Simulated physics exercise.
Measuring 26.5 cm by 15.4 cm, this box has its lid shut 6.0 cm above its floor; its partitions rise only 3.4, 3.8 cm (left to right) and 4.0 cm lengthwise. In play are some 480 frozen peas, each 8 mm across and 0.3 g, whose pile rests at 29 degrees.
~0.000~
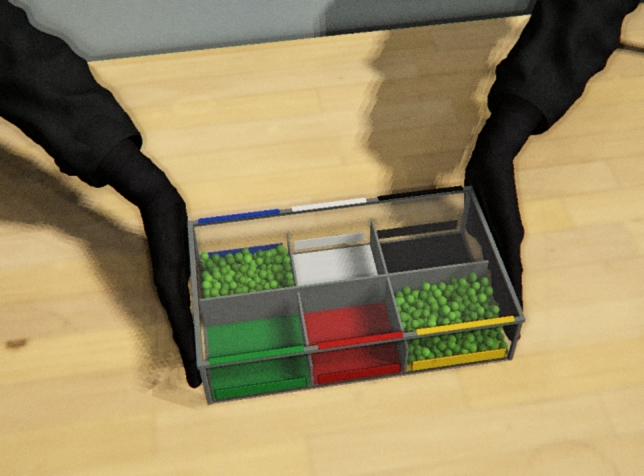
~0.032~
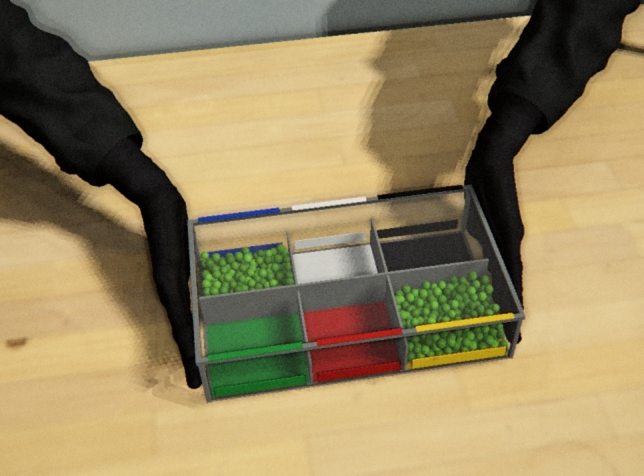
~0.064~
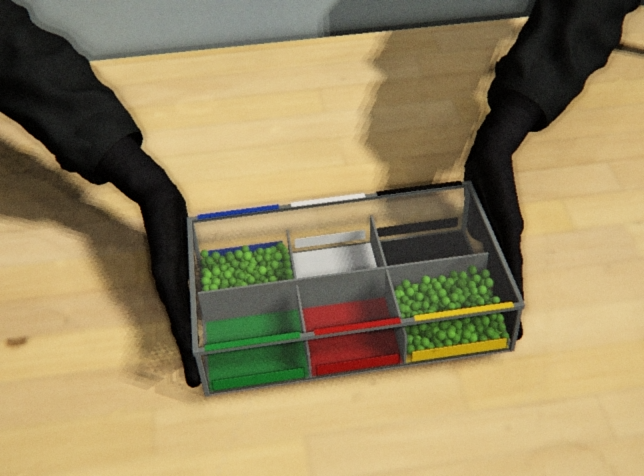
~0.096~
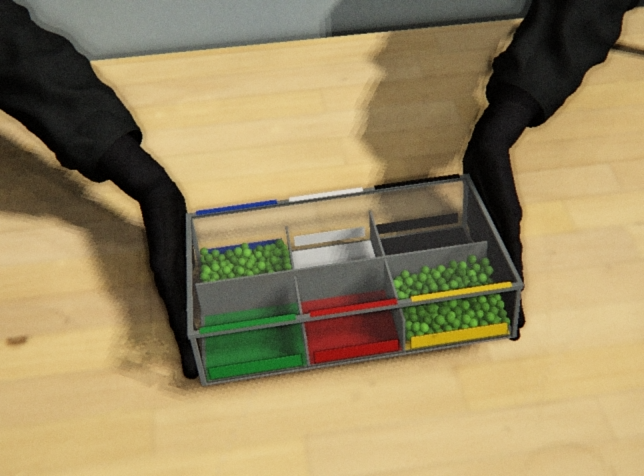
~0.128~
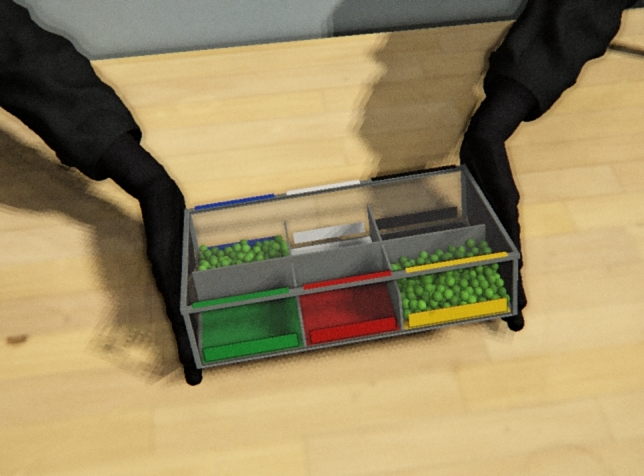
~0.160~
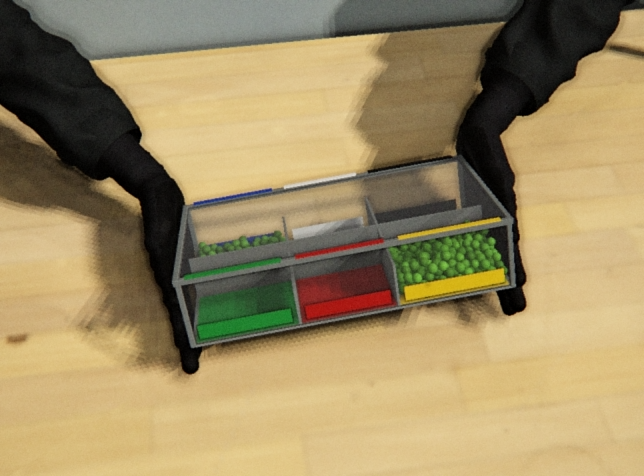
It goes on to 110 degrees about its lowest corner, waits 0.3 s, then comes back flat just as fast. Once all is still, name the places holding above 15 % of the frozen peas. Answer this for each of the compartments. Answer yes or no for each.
Red: No, blue: Yes, green: No, yellow: No, white: Yes, black: Yes.
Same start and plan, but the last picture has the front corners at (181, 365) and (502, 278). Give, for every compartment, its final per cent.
Final shares: Red 5%, blue 45%, green 50%, yellow 5%, white 0%, black 0%.
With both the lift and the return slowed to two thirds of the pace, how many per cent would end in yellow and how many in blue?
I'd say yellow 0 percent, blue 40 percent.
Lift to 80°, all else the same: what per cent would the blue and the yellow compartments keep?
Result - blue 40 %, yellow 20 %.
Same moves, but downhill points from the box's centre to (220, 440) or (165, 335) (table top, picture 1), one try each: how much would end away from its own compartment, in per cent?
Some 40 and 60 per cent.
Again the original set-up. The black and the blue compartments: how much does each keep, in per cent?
Black: 35; blue: 40.
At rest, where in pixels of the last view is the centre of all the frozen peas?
Somewhere near (322, 265) in the last picture.
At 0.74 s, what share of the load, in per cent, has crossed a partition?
Roughly 35 percent.
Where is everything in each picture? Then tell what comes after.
In the first frame, box tilt 0 degrees, front corners at (202, 363) and (519, 318); blue 40 %, yellow 60 %.
In the second frame, box tilt 1 degrees, front corners at (201, 360) and (519, 315).
In the third frame, box tilt 4 degrees, front corners at (198, 350) and (519, 304), lowest corner left back.
In the fourth frame, box tilt 9 degrees, front corners at (193, 333) and (517, 284), lowest corner left back.
In the fifth frame, box tilt 16 degrees, front corners at (186, 309) and (513, 254), lowest corner left back.
In the sixth frame, box tilt 24 degrees, front corners at (178, 281) and (507, 220), lowest corner left back; blue 40 %, yellow 60 %. Its pace works out near 240 degrees a second.
Then, at 0.74 s, tilt 110 degrees; blue 40 %, yellow 25 %, white 15 %, black 20 %.
After 1.13 s, tilt 63 degrees; blue 40 %, white 20 %, black 35 %.
After 1.60 s, tilt 0 degrees; blue 40 %, white 20 %, black 35 %.
At rest (2.0 s), red 0 %, blue 40 %, green 0 %, yellow 0 %, white 20 %, black 35 %.
